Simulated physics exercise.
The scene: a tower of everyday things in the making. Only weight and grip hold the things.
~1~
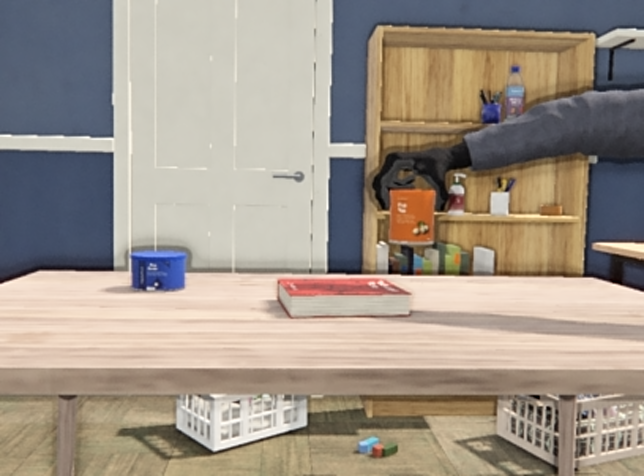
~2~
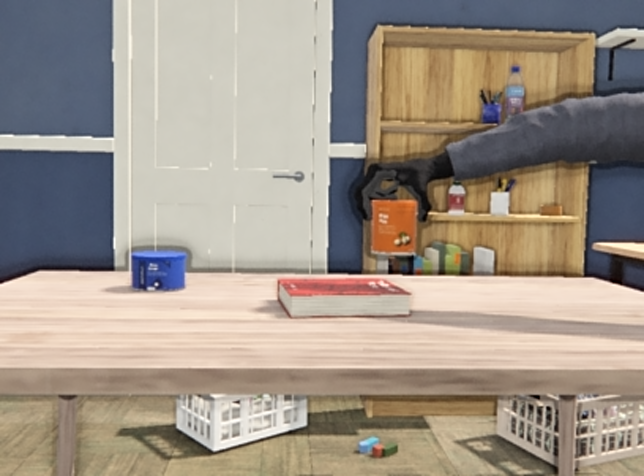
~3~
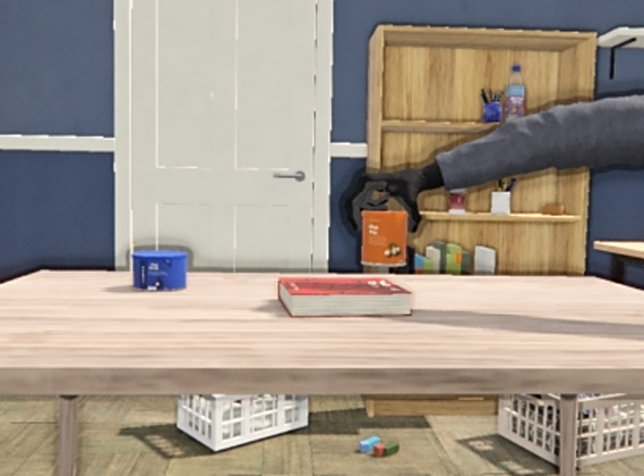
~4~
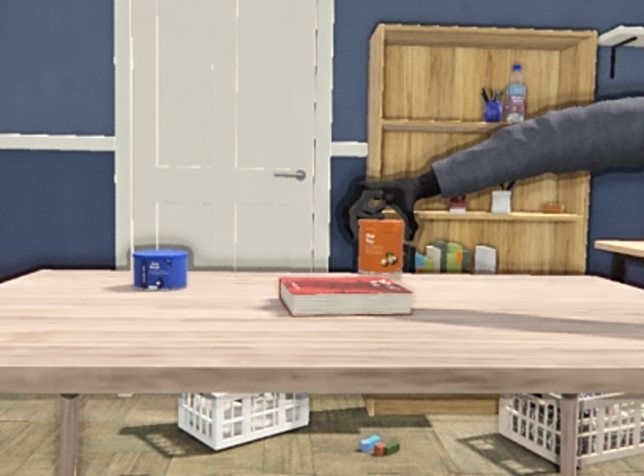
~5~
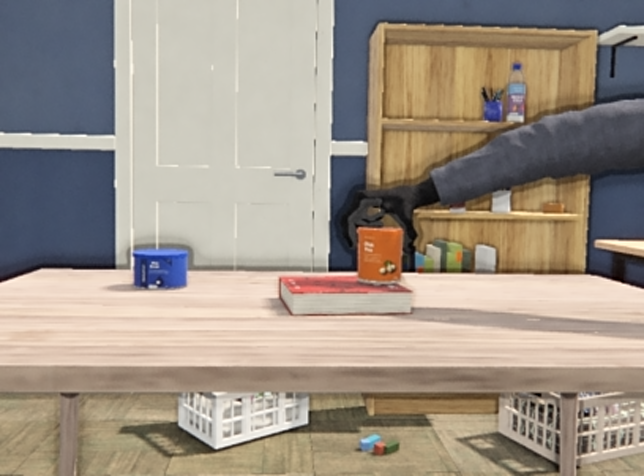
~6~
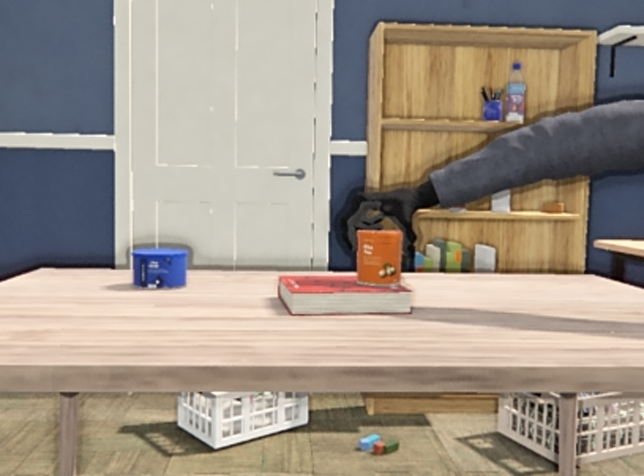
A dark-gloved hand carried an orange tin down and slightly left above a wooden table, then set it on a red book and kept hold of it, while a blue tub sat still at left.
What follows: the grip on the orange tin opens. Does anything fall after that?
As it turns out, it keeps its balance.
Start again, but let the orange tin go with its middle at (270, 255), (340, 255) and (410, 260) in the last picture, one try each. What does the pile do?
In the first case it loses its balance; in the second case it holds; in the third case it loses its balance.
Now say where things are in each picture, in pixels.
The first picture shows on its way; orange tin (412, 216); blue tub (159, 271).
The second picture shows on its way; orange tin (394, 227); blue tub (159, 271).
The third picture shows on its way; orange tin (384, 238); blue tub (160, 271).
The fourth picture shows on its way; orange tin (381, 246); blue tub (160, 270).
The fifth picture shows set down, still held; orange tin (380, 255); blue tub (160, 269).
The sixth picture shows set down, still held; orange tin (379, 257); blue tub (160, 269).
Then, 0.50 s past the last view, nothing moves.
Then, 1.30 s past the last view, orange tin resting near (379, 258).
Finally, all 3 still in place. Final places as the last picture's camera would see them, orange tin near (379, 258). The pile stays up.
